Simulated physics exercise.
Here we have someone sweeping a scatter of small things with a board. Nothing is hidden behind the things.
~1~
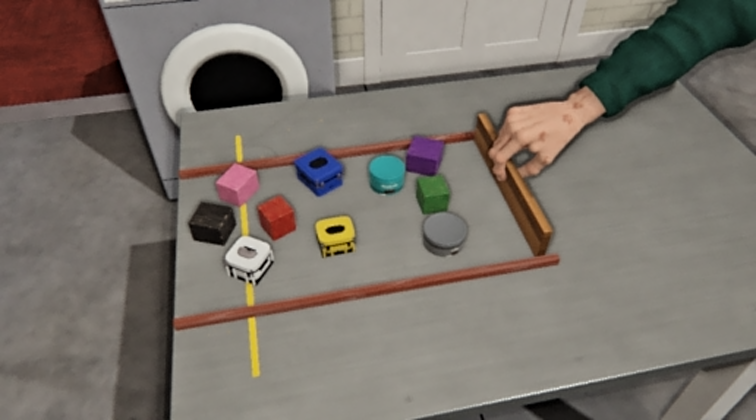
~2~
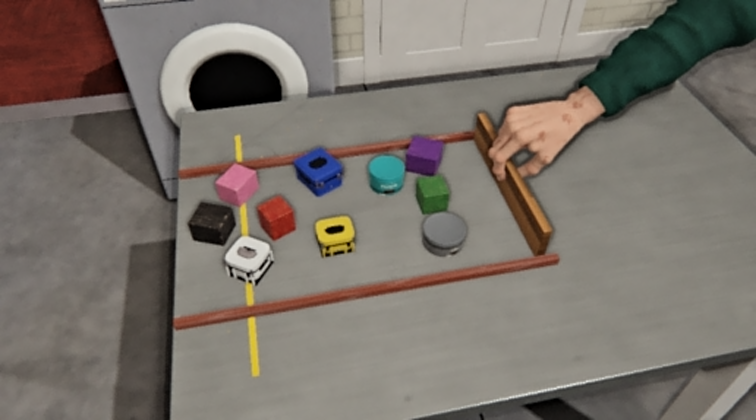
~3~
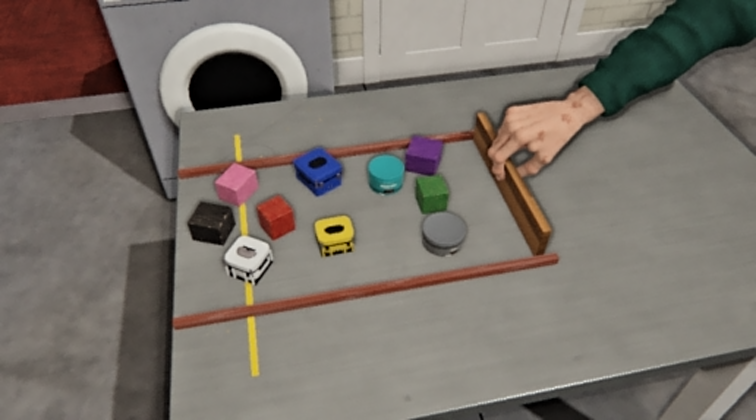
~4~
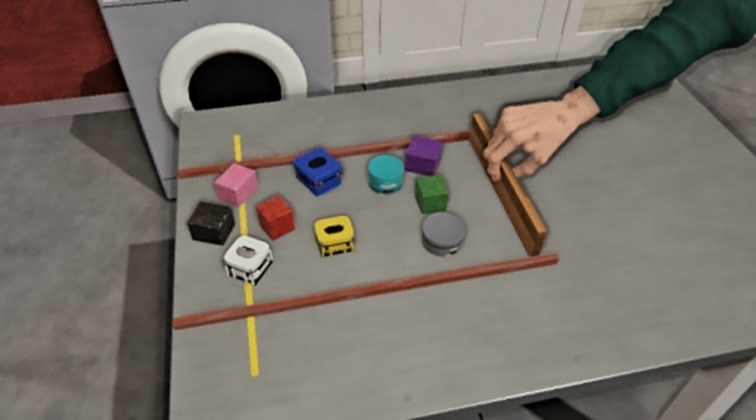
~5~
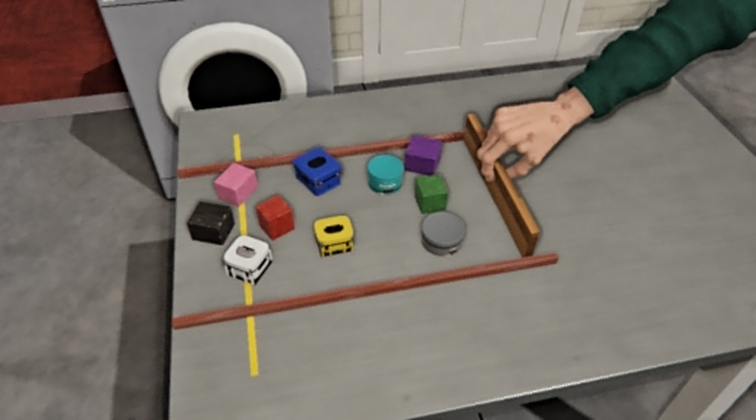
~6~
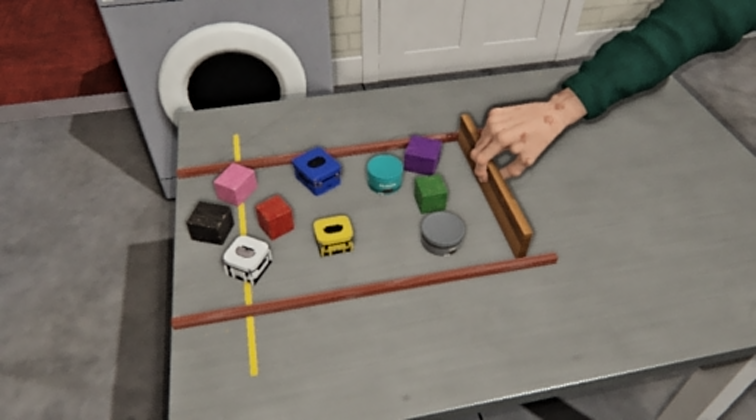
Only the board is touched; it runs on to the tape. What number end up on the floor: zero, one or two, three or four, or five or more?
In the end the number that fall off is one or two.
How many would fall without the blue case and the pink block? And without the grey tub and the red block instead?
First 1, then 1.
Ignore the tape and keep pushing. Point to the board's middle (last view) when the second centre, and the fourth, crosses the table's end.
Near (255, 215) and (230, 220).
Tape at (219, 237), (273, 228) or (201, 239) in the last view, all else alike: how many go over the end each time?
Down on the floor: 4, 0 and 6.
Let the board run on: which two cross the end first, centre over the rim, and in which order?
Earliest first: The pink block, then the black block.
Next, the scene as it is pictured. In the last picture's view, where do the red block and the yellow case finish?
The red block stops around (196, 227); the yellow case around (206, 255).
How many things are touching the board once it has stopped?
That makes 4.
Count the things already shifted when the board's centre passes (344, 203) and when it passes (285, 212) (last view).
The counts are 6 and 10.
Soon after, none off yet; black block at rest near (211, 223); pink block at rest near (236, 185); white case at rest near (248, 260).
Then, none off yet; black block at rest near (211, 223); pink block moved a little near (225, 187); white case at rest near (248, 260).
At rest, the number that fall off is one or two; fallen, pink block and black block.
